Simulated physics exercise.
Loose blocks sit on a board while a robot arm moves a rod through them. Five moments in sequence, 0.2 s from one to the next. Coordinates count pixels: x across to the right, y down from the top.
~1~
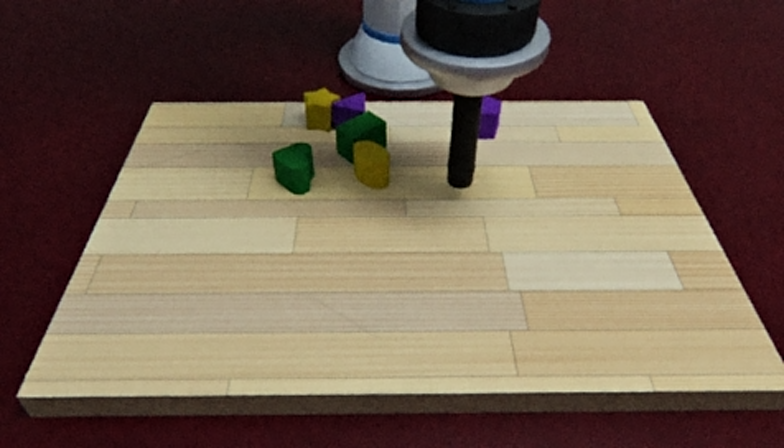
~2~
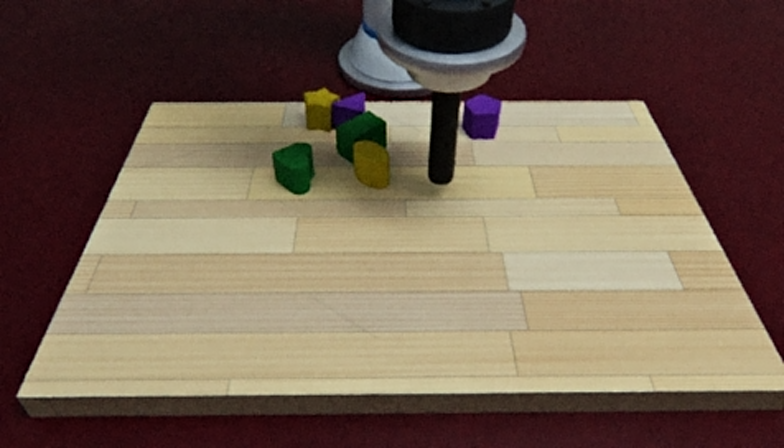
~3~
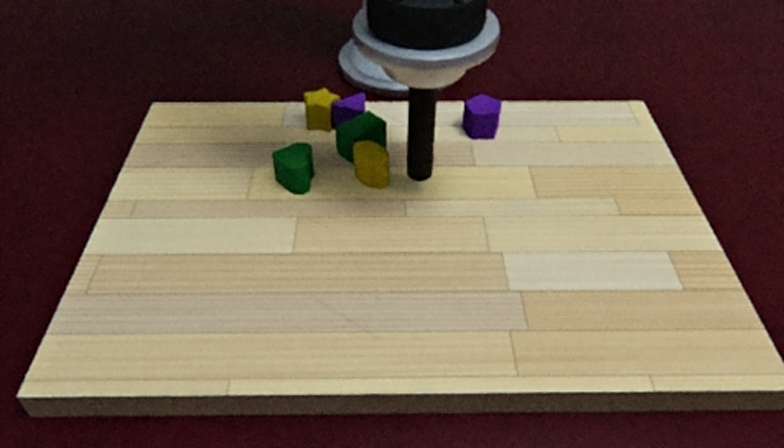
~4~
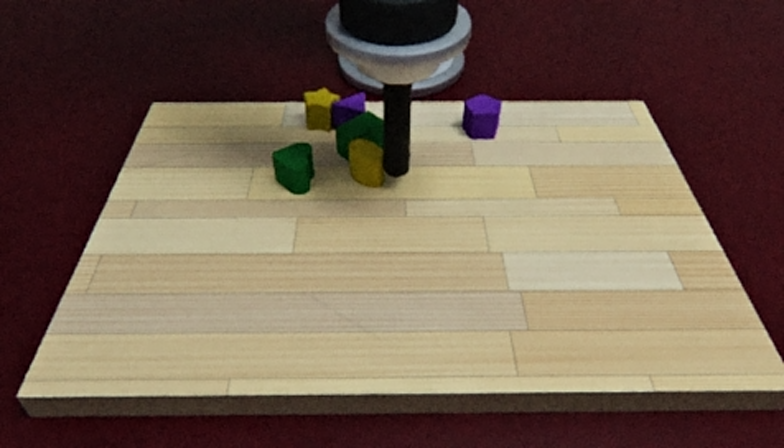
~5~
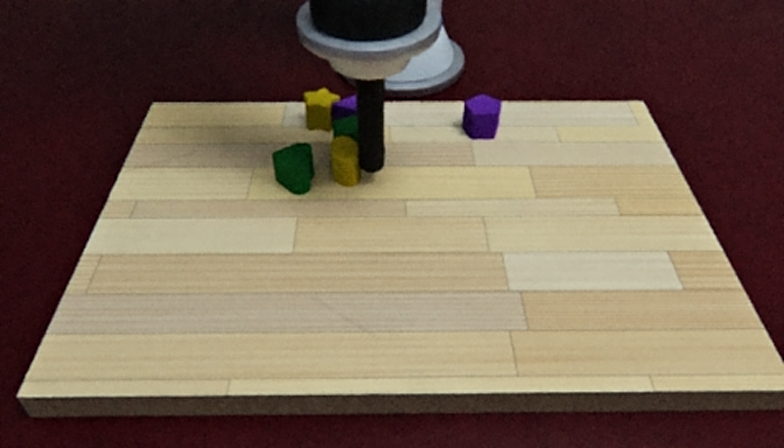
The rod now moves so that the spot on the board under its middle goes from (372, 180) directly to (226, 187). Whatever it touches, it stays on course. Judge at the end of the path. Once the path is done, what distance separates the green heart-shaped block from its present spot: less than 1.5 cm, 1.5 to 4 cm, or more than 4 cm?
The best fit is over 4 cm.
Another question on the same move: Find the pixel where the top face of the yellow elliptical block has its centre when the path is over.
It will likely be found at (311, 139).
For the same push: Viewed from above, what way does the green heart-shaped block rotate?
The turn is clockwise.
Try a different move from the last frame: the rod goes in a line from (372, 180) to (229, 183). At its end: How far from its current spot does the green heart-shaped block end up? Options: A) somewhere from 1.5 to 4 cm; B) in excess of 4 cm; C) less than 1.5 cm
B - in excess of 4 cm.
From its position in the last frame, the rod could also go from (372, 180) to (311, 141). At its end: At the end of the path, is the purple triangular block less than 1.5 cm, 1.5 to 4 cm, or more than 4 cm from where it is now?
Short of 1.5 cm.
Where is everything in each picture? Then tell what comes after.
In the first frame, rod's lower end at (460, 182); green heart-shaped block at (294, 155); yellow elliptical block at (371, 151); green rectangle at (361, 124).
In the second frame, rod at (441, 178); blocks still.
In the third frame, rod at (419, 174); blocks still.
In the fourth frame, rod at (396, 170); yellow elliptical block at (366, 149).
In the fifth frame, rod at (372, 166); green heart-shaped block at (294, 155); yellow elliptical block at (344, 147); green rectangle partly hidden.
The first path, step by step. One third of the way, rod at (322, 168); green heart-shaped block at (283, 152), turned 40° anticlockwise; yellow elliptical block at (313, 140), turned 65° clockwise.
Two thirds of the way, rod at (271, 170); green heart-shaped block at (246, 146); yellow elliptical block at (311, 139), turned 75° clockwise.
At the end, rod at (223, 173); green heart-shaped block at (225, 144), turned 80° clockwise; yellow elliptical block at (311, 139), turned 75° clockwise; green rectangle still.
